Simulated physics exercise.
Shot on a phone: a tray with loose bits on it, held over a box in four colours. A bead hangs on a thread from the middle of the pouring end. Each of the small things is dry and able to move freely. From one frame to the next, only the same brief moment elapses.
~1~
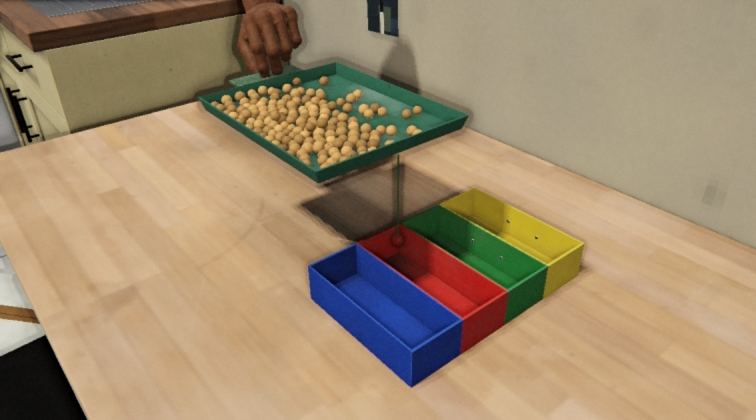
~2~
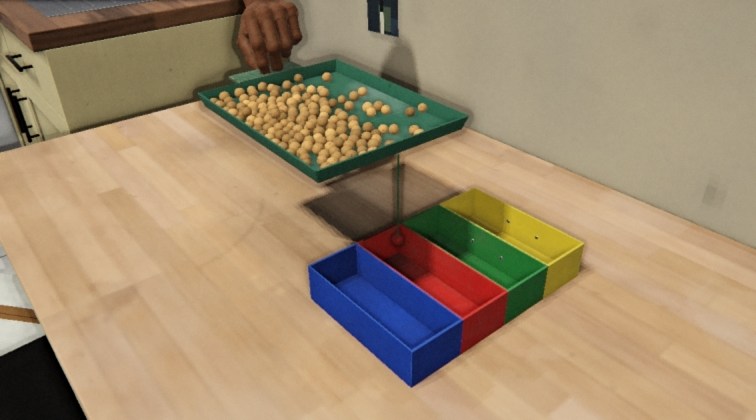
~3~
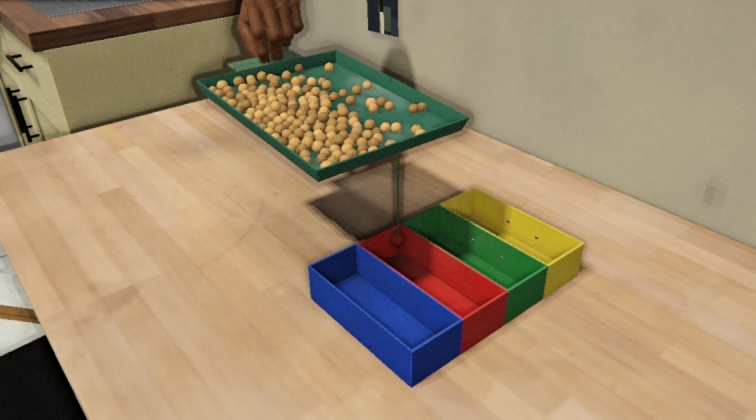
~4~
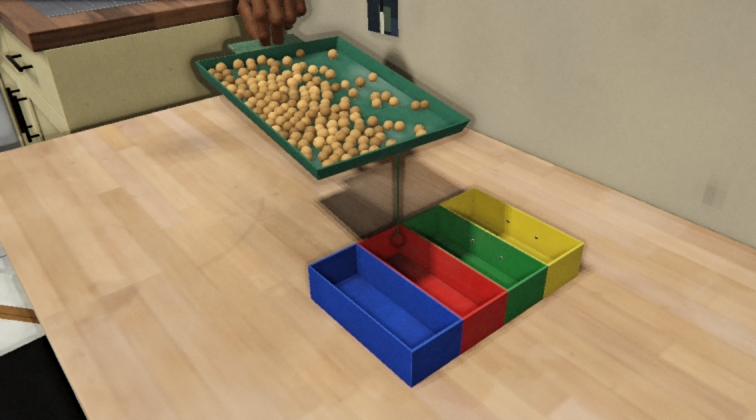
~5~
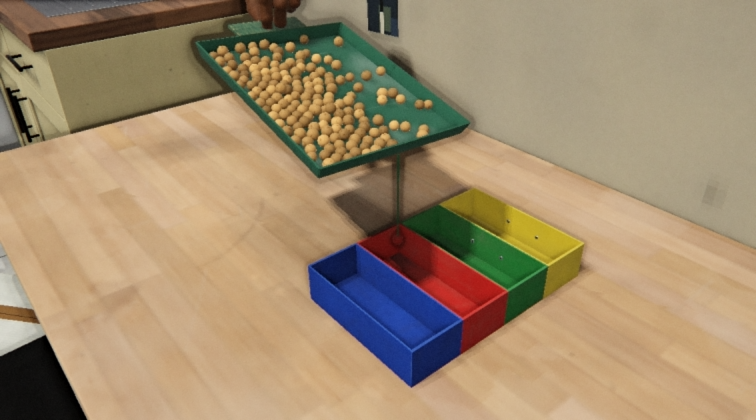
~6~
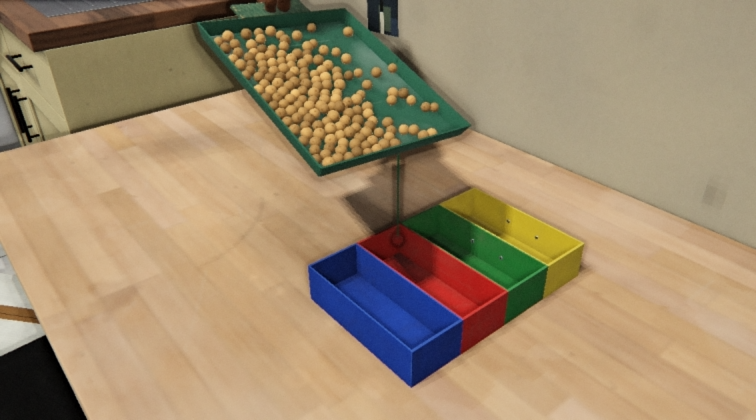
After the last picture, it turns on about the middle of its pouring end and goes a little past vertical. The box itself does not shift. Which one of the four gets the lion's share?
Lion's share: Green.
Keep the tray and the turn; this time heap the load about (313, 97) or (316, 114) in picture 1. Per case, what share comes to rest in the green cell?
Close to 40 per cent, followed by close to 40 per cent.
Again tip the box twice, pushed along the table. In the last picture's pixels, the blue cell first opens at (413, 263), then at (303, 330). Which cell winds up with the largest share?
For the first spot I'd say the red cell, and for the second spot yellow.
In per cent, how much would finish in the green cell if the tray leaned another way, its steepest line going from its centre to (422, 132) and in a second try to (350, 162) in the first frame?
About 60 and 0 percent.
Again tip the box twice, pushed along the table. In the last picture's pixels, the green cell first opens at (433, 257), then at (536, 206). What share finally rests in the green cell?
That makes 30 per cent, followed by 0 per cent.
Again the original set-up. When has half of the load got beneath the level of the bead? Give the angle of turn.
My estimate is some 80 degrees.
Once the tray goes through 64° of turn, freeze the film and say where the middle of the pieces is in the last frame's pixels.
The middle of the load sits near (429, 146).
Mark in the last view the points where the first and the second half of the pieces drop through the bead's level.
(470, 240) for the early half, (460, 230) for the late half.
Shortly afterwards, tray tipped steeply; near two thirds on the tray; a little in the red cell; a little in the green cell; only a few in the yellow cell; only a few in the blue cell; near a quarter falling or outside the box.
Next, tray tipped past a quarter turn; only a few on the tray; near a third in the green cell; near a quarter in the red cell; a little in the yellow cell; a little in the blue cell; a little falling or outside the box.
Some moments later, tray tipped past a quarter turn; near half in the green cell; near a third in the red cell; a little in the yellow cell; a little in the blue cell; a little falling or outside the box.
In the end, tray tipped past a quarter turn; near half in the green cell; near a third in the red cell; a little in the yellow cell; a little in the blue cell; a little outside the box.
